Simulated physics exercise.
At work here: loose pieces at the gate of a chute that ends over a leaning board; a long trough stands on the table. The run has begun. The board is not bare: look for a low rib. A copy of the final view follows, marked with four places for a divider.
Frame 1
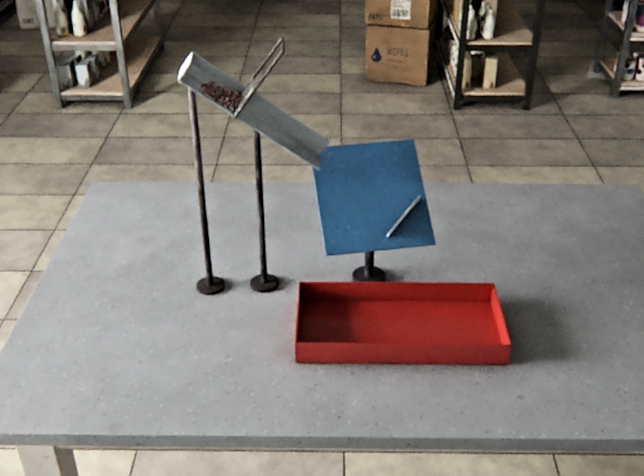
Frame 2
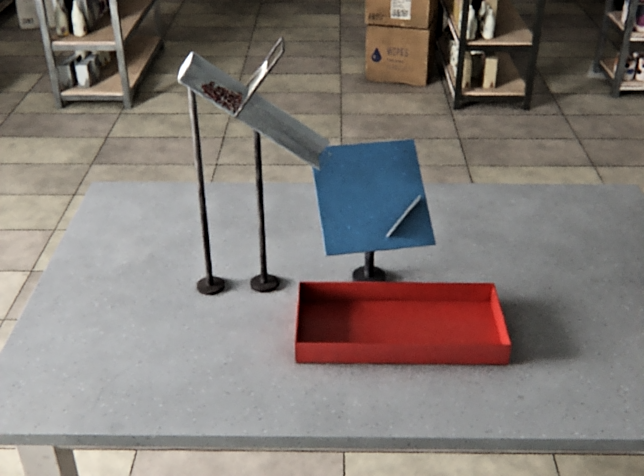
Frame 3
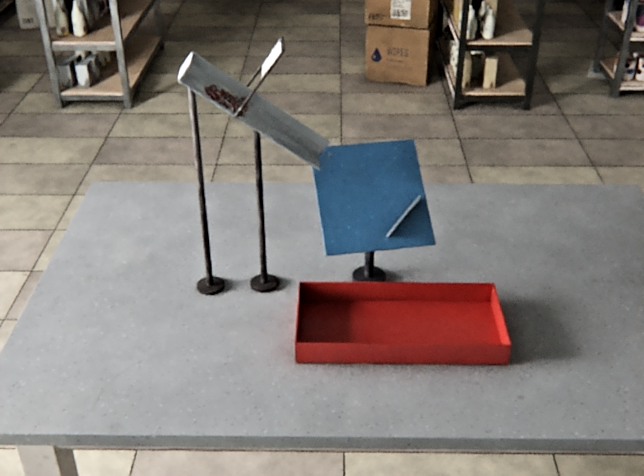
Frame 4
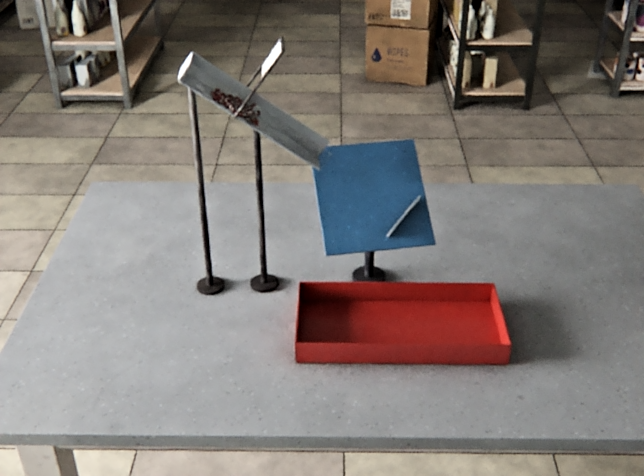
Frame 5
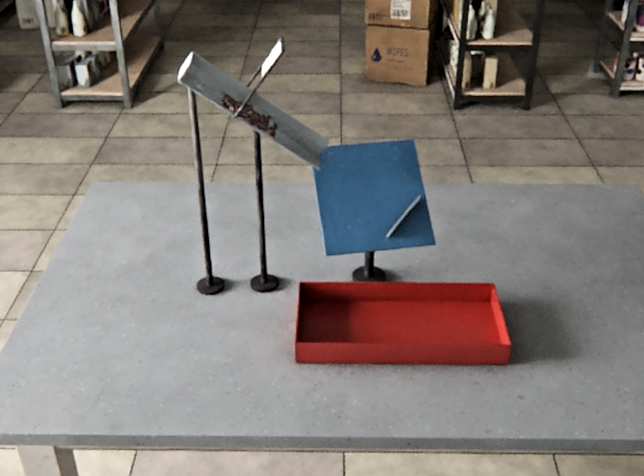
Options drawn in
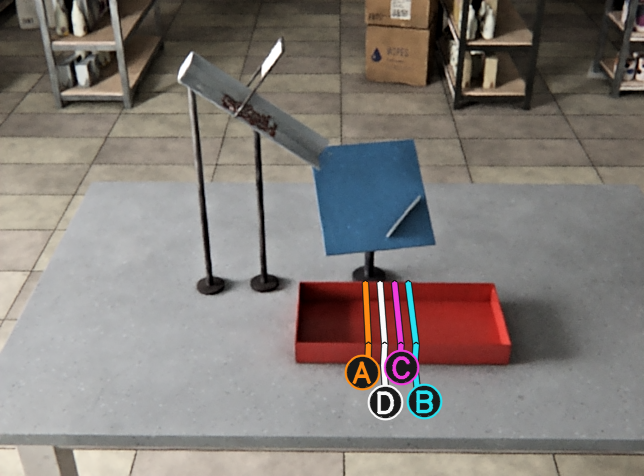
Small reddish-brown beans sit bunched behind a gate near the top of a sloping grey chute, above a tilted blue board with a low rib and an empty red trough on a table. The gate swings up, and the beans slide down the chute to the right, spreading out partway along it.
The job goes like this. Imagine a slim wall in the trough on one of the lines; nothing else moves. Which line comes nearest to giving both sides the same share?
D beats the others.
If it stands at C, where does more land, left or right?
The left side.
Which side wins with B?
Left.
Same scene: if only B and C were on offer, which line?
C.
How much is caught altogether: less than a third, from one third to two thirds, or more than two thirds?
More than two thirds.
On the marked copy, line A crosses the front rim at (368, 344); line B crosses the front rim at (416, 344); line C crosses the front rim at (400, 344); line D crosses the front rim at (384, 344).
With A, of what is caught, a small part on the left of the divider, nearly all on the right.
With B, of what is caught, nearly all on the left of the divider, a stray few on the right.
With C, of what is caught, most on the left of the divider, a small part on the right.
With D, of what is caught, about a third on the left of the divider, about two thirds on the right.
